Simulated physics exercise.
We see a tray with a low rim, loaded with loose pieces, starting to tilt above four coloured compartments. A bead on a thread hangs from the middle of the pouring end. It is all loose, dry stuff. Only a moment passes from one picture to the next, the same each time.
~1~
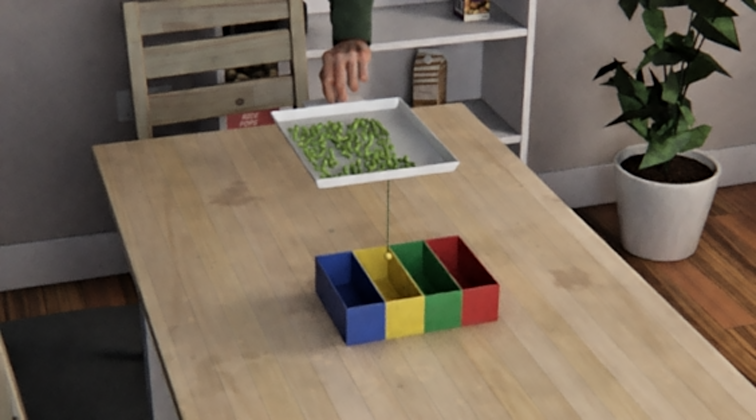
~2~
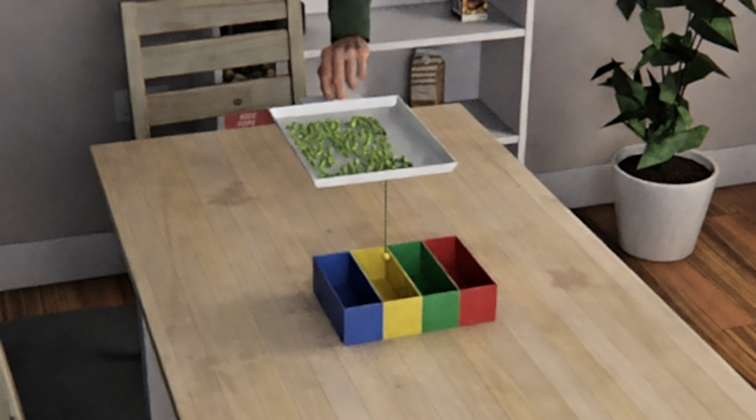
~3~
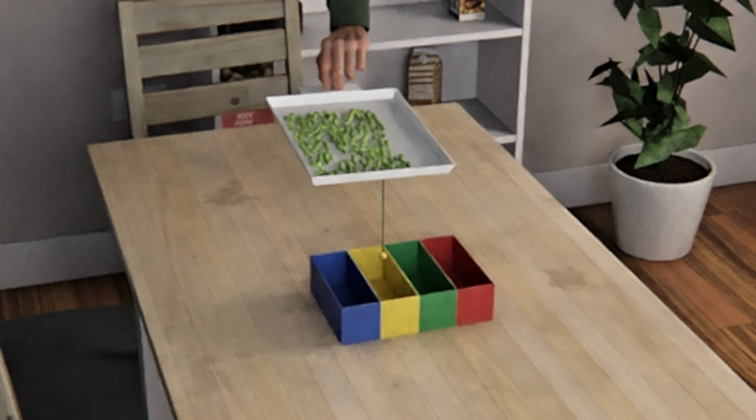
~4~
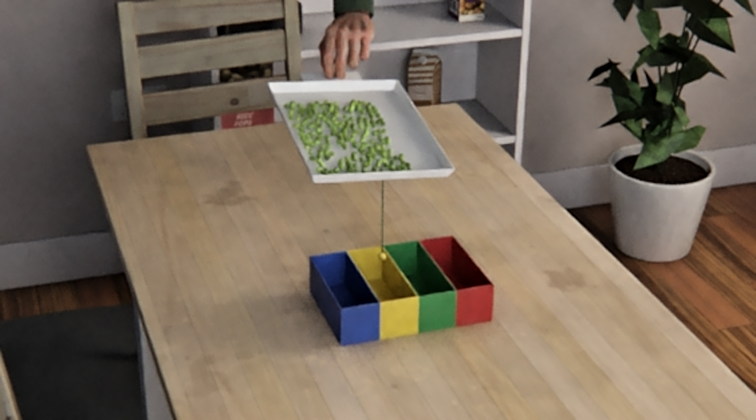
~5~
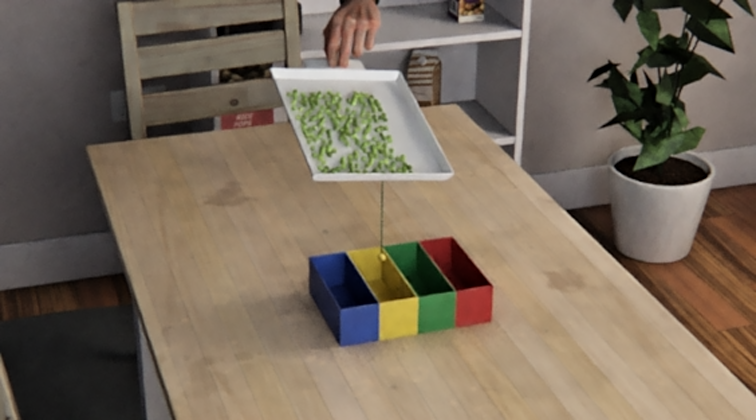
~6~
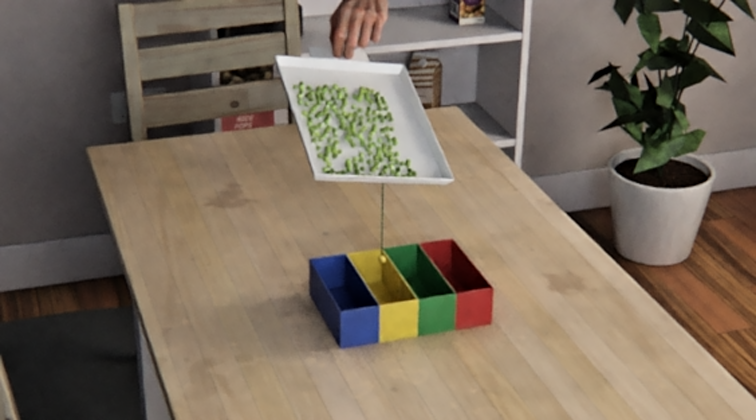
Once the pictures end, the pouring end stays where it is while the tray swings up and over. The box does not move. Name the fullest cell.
The red cell gets the most.
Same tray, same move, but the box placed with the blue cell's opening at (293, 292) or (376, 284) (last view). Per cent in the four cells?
About 0 and 100 per cent.
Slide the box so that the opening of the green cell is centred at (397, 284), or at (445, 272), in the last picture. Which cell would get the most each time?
In turn: Red; the green one.
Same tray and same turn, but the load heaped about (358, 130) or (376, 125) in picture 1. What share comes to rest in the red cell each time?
In turn 70 and 70 in a hundred.
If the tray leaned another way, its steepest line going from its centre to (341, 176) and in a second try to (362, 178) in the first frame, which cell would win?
In turn: Blue; the blue cell.
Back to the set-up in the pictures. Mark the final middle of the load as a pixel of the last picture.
Near (457, 301).
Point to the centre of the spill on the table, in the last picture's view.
Around (541, 321).
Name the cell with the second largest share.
In second place: The cell in green.
Just after the last frame, tray tipped steeply; roughly half on the tray; about a tenth in the red cell; just a few in the green cell; roughly a third falling or outside the box.
A moment on, tray tipped past a quarter turn; just a few on the tray; the larger part in the red cell; about a tenth in the green cell; just a few in the blue cell; just a few in the yellow cell; about a tenth falling or outside the box.
Further on, tray tipped past a quarter turn; the larger part in the red cell; about a tenth in the green cell; just a few in the blue cell; just a few in the yellow cell; about a tenth falling or outside the box.
When it is over, tray tipped past a quarter turn; the larger part in the red cell; about a tenth in the green cell; just a few in the blue cell; just a few in the yellow cell; about a tenth outside the box.
